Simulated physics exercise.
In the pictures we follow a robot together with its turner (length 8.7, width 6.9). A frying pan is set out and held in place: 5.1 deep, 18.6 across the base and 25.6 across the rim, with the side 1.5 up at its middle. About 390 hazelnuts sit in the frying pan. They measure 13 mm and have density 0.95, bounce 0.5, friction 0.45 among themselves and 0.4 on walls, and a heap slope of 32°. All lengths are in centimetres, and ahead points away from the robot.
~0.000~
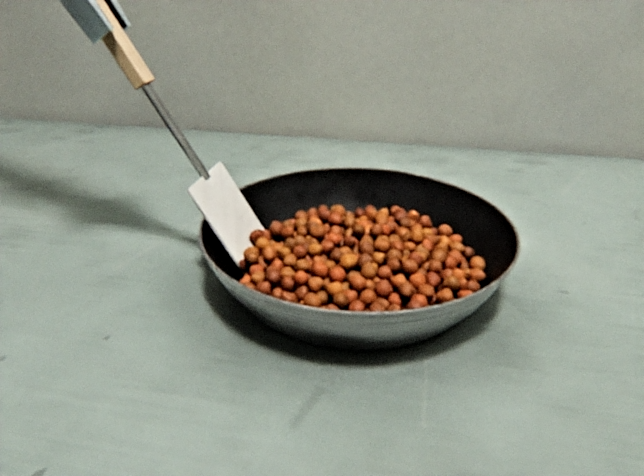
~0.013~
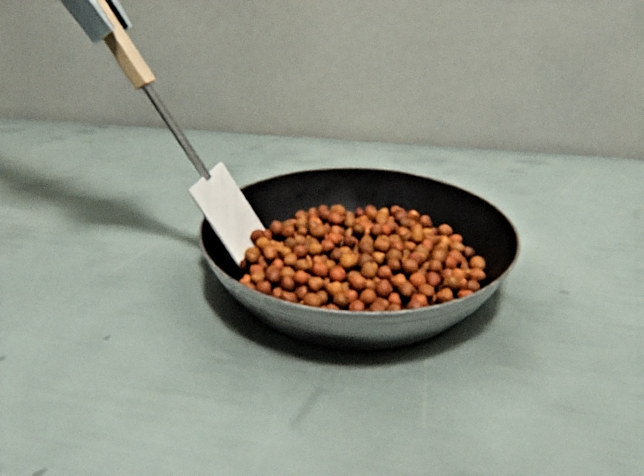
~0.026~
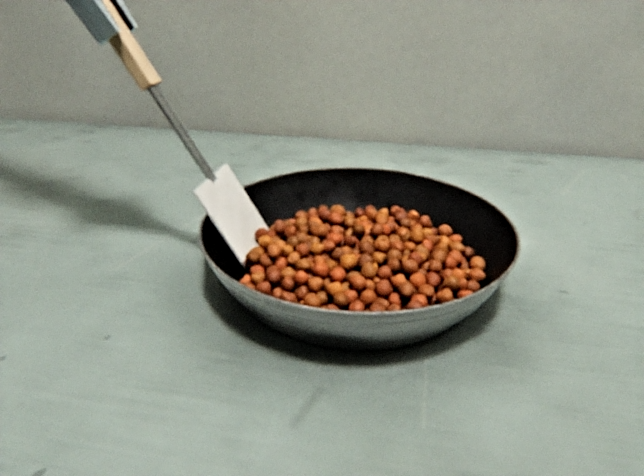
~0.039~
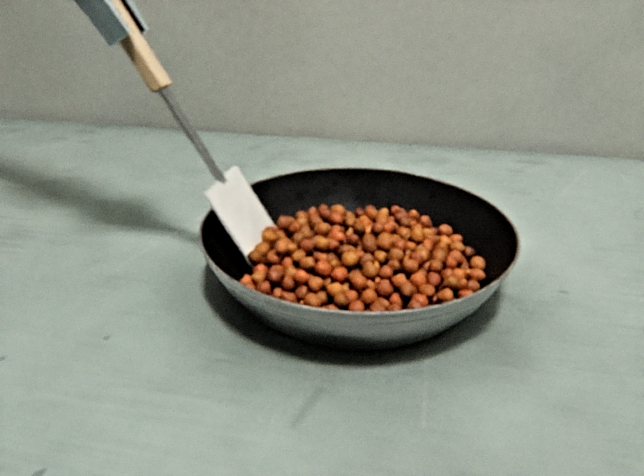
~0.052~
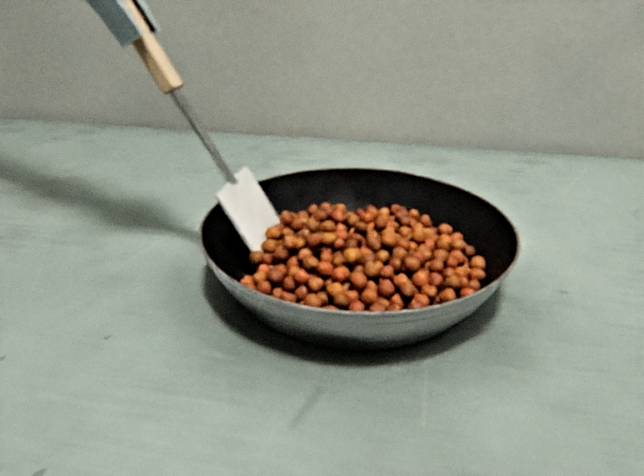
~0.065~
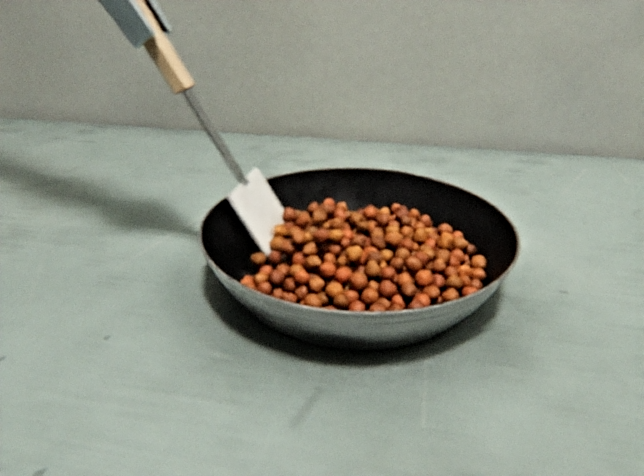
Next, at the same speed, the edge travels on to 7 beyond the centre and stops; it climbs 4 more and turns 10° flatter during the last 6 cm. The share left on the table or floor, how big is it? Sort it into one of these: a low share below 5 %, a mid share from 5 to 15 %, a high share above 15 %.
A mid share, from 5 to 15 %.
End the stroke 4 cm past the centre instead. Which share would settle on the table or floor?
In that case some 0 per cent.
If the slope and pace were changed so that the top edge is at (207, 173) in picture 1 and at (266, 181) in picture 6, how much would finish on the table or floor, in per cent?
It comes to something like 15 %, give or take.
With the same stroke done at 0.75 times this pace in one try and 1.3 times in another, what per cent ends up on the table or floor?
0 and 15 %.
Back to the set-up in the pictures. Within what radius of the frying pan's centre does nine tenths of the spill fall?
I'd put it at about 50 centimetres.
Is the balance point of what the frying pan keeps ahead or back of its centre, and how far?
What stays is shifted forward by around 3.5 cm.
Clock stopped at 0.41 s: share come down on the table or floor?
My estimate is roughly 8 %.
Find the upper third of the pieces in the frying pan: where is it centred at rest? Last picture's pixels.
Close to pixel (444, 251).
After 0.12 s, sloping 60°, highest piece 7 above the table; 388 in the frying pan.
After 0.18 s, sloping 56°, highest piece 7 above the table; 388 in the frying pan.
After 0.41 s, sloping 50°, highest piece 6 above the table; 358 in the frying pan, 28 on the table or floor, 2 on the blade or in flight.
After 1.46 s, sloping 50°, highest piece 5 above the table; 357 in the frying pan, 31 on the table or floor.
At rest, 357 in the frying pan, 31 on the table or floor. That is 8 % on the table or floor.
